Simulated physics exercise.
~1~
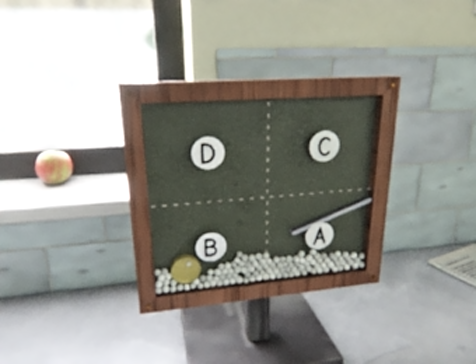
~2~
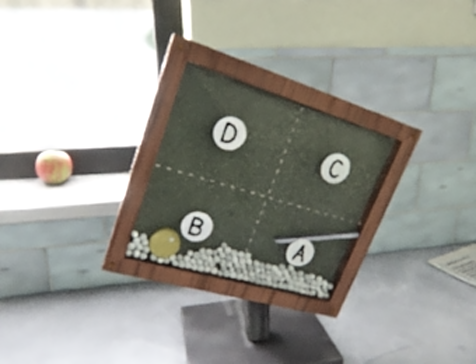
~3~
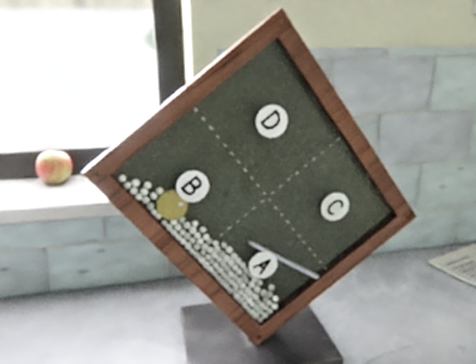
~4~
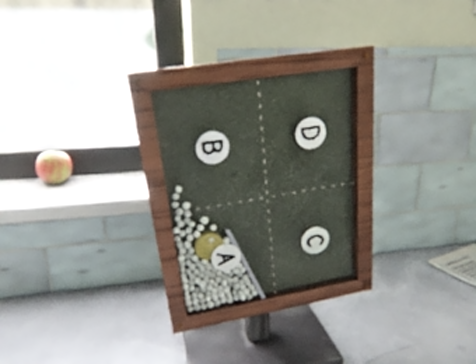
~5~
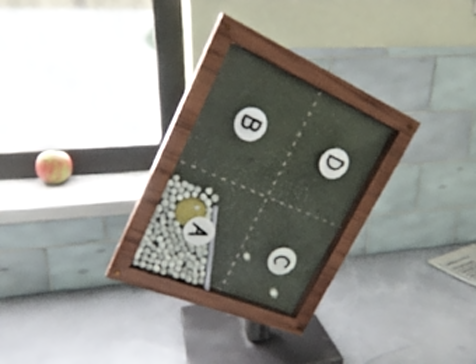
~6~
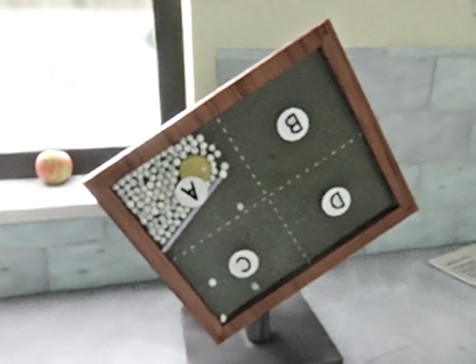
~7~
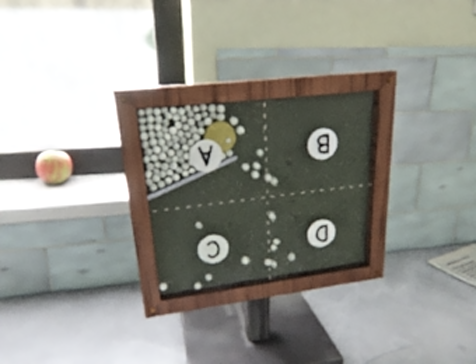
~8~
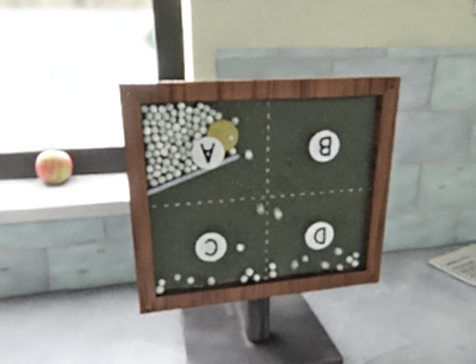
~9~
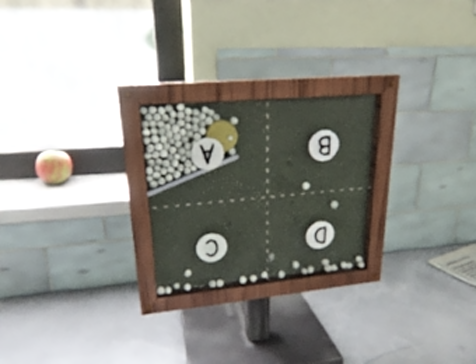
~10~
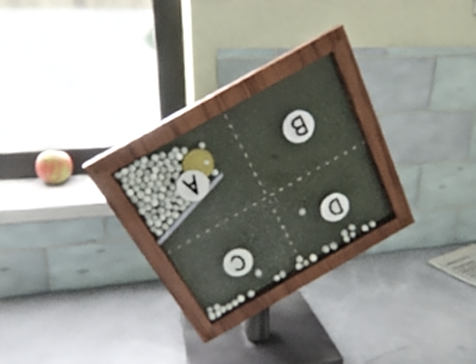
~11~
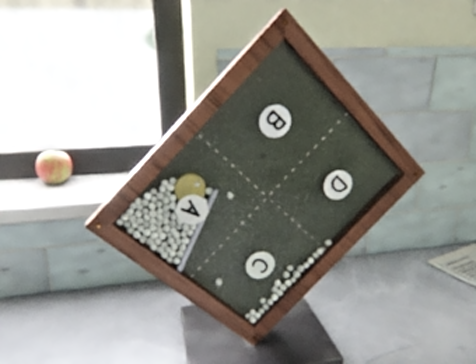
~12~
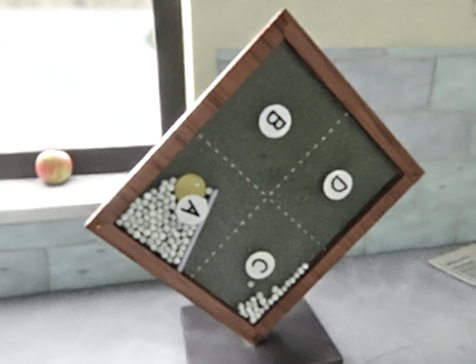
Wooden-framed case turning clockwise upside down, then partly back, white beads spilling toward C while yellow disc stays by A.
